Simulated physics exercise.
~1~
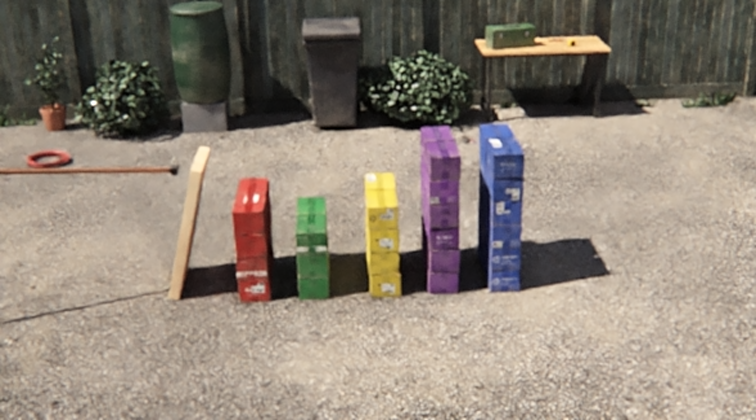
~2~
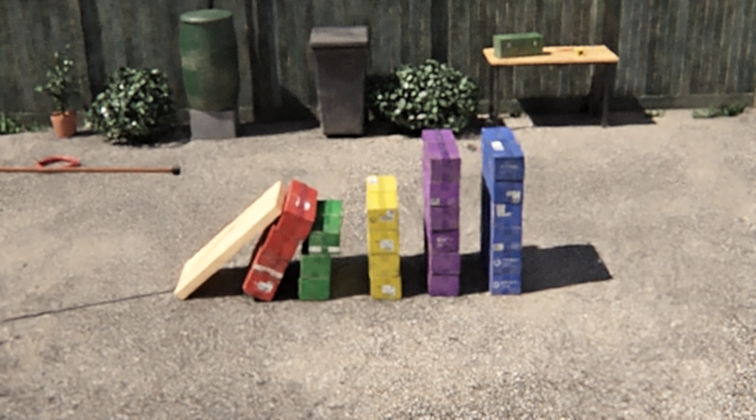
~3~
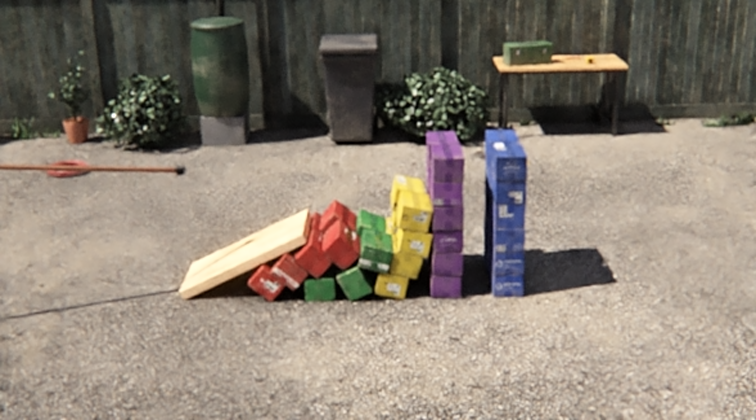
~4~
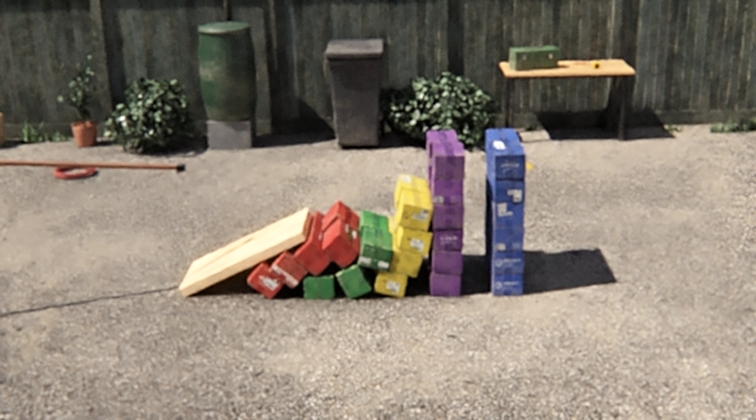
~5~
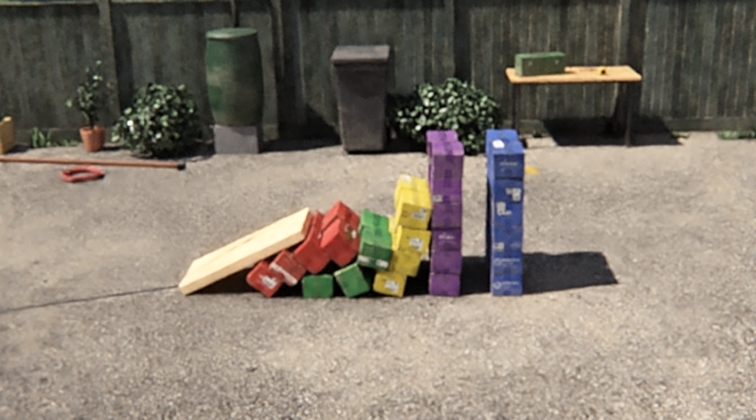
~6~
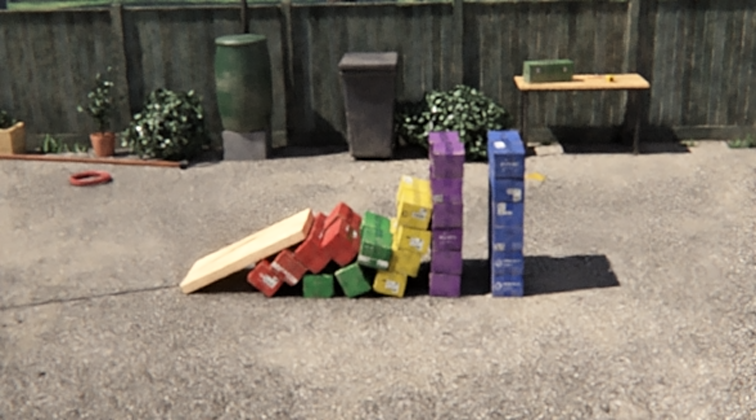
A wooden board tips right, toppling red and green parcel piles against the leaning yellow one.
